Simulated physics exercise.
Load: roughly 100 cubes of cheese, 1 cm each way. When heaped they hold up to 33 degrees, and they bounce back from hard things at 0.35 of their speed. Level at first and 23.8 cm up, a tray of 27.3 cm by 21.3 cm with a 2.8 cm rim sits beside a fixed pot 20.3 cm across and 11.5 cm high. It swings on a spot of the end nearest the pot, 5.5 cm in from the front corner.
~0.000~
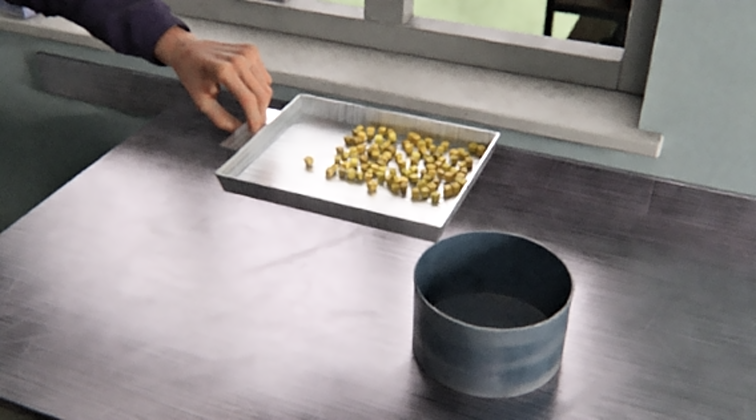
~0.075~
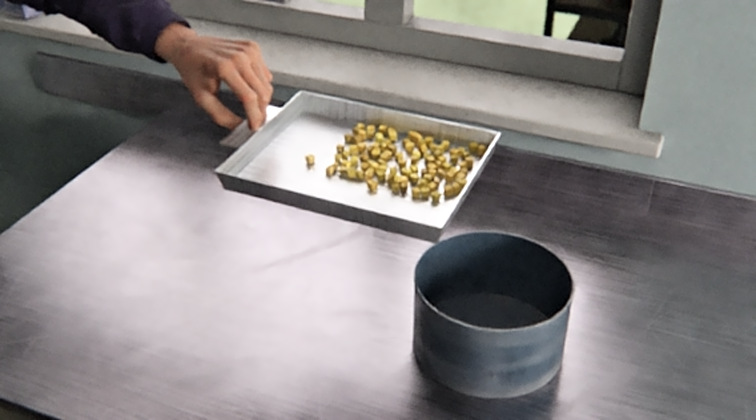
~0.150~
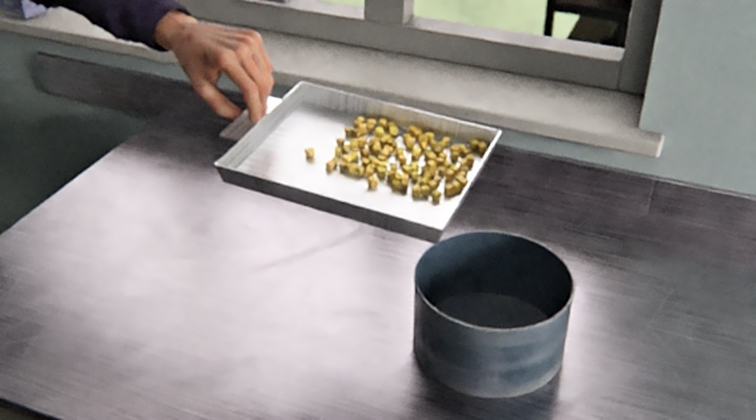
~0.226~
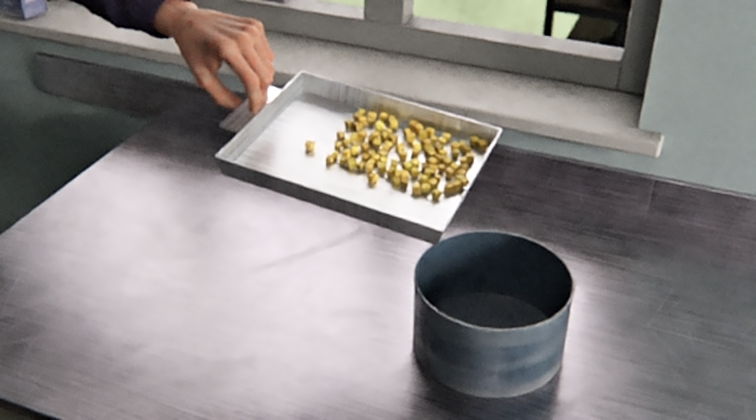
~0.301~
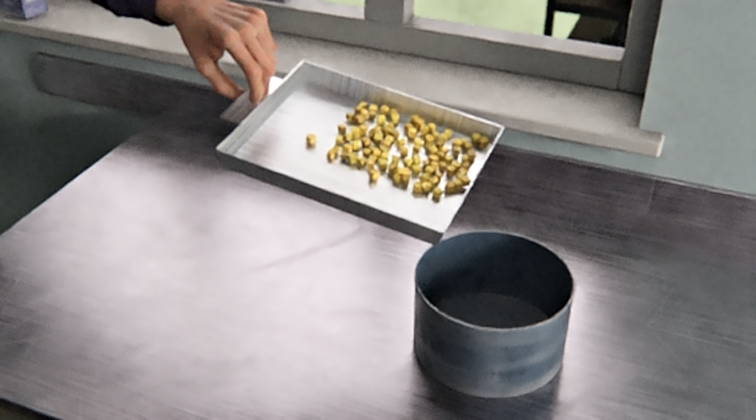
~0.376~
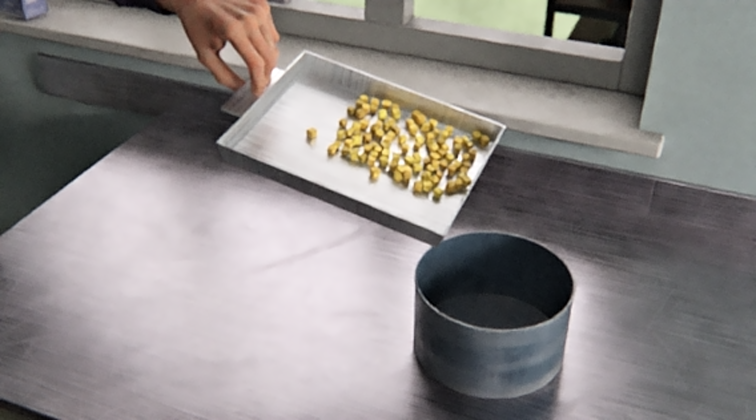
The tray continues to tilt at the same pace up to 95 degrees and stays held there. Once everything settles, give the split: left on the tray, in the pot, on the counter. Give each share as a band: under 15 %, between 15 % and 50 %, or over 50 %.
One by one: Tray: It's going to get a small sliver of the load; pot: It's going to get a solid slice of the load; counter: It's going to get the main portion of the load.
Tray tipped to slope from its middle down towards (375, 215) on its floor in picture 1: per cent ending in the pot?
0 %.
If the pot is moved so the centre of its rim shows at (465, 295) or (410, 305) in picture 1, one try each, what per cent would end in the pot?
About 85 and 60 per cent.
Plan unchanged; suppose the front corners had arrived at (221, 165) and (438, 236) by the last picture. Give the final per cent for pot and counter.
Split: Pot = 0, counter = 100.
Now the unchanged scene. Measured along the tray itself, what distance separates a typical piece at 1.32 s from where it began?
8 cm.
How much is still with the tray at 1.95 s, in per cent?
Estimate: Near 95 in a hundred.
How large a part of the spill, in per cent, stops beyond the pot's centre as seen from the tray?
I'd put it close to 70 per cent.
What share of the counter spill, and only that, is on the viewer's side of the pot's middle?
Roughly 100 per cent.
After 1.32 s, tilt 51 degrees; the tray holds 95 %, the pot 0 %.
Then, at 1.95 s, tilt 76 degrees; the tray holds 95 %, the pot 0 %.
After 2.62 s, tilt 95 degrees; the tray holds 20 %, the pot 20 %.
By 4.3 s all is still; tray 0 %, pot 30 %, counter 70 %.
